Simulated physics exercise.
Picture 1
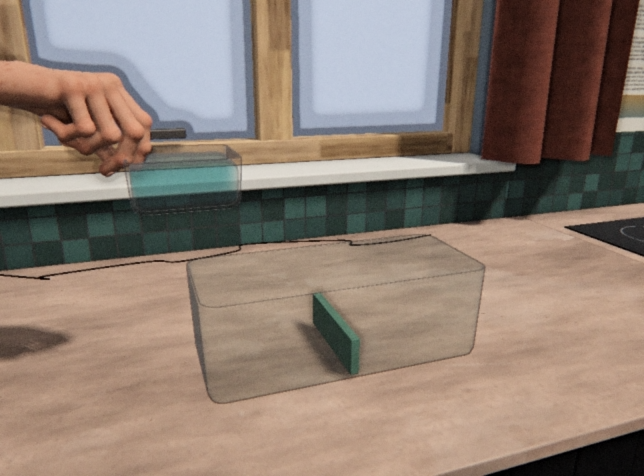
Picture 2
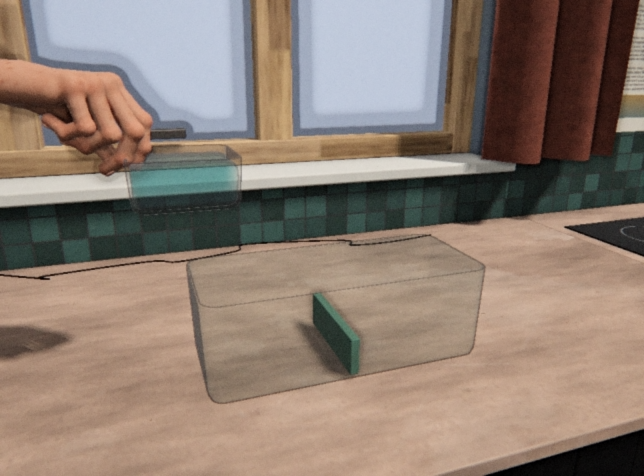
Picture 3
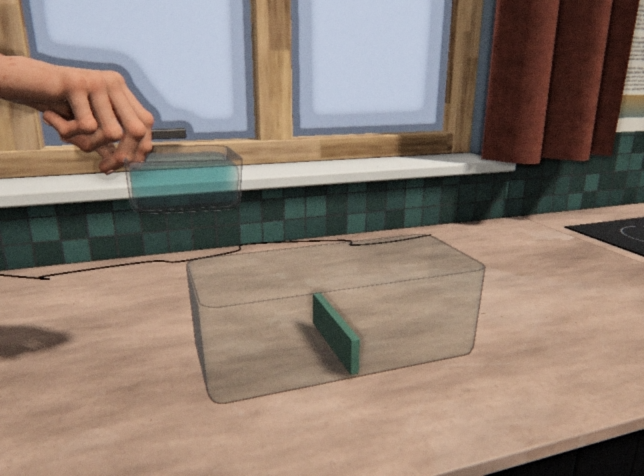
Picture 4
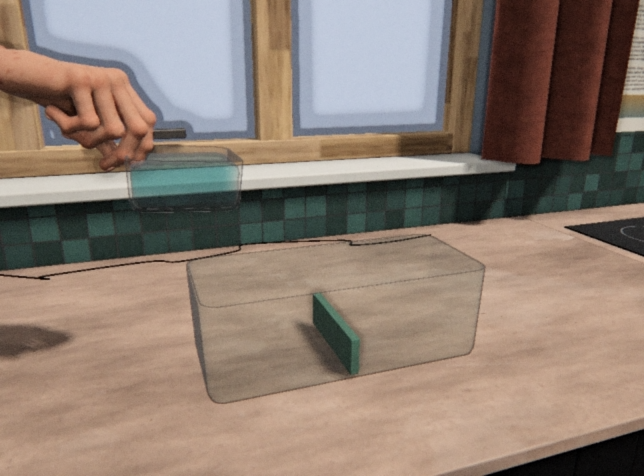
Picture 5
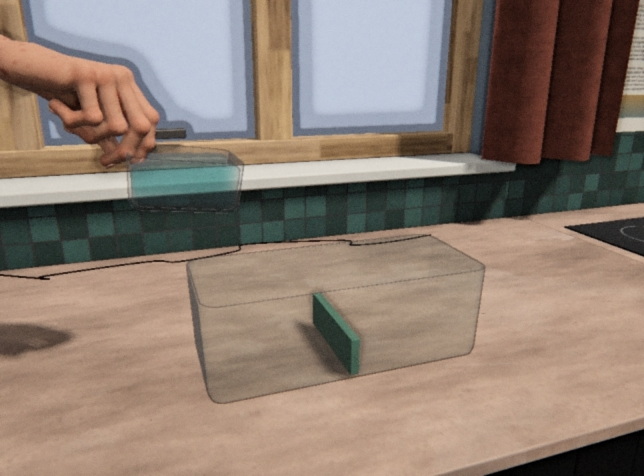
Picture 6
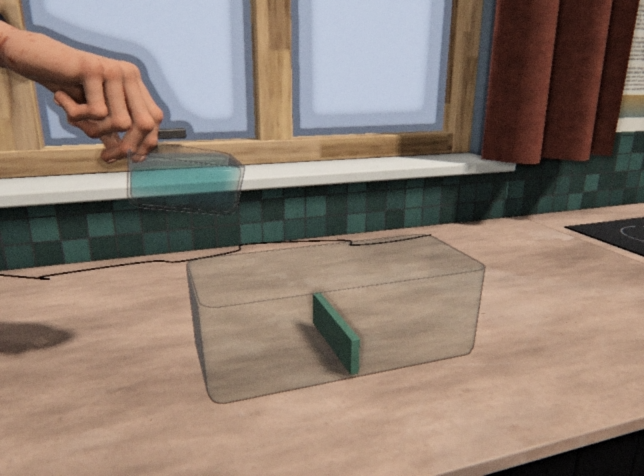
A hand held a small clear container of blue-green water above a long, see-through basin with a green divider on a kitchen counter, at first almost still, then tilted it slightly to the right.
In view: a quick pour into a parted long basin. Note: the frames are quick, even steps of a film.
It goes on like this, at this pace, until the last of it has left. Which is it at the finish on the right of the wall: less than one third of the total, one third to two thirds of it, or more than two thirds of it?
At the finish the right of the wall has less than one third of the total.
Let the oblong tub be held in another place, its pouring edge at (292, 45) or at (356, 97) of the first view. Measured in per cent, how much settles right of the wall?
You'd get around 70 per cent and then around 95 per cent.
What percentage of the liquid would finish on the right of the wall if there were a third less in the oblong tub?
Roughly 5 in a hundred.
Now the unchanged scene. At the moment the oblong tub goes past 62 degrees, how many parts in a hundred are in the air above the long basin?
Something close to 35 percent of it.
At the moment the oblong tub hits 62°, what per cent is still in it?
About 40 %.
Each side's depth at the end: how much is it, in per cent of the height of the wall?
Once it is still, the left part shows 40 per cent and the right part 0.
A moment on, the oblong tub is tipped part way and 39 per cent is still to pour, 25 is left of the wall and 0 right of it.
Next, the oblong tub is tipped on its side and 6 per cent is still to pour, 86 is left of the wall and 1 right of it.
Then the oblong tub is tipped right over and 0 per cent is still to pour, 98 is left of the wall and 1 right of it.
Later the oblong tub is tipped right over and 0 per cent is still to pour, 98 is left of the wall and 1 right of it.
At rest 98 per cent lies left of the wall, 1 right of it and 1 outside.
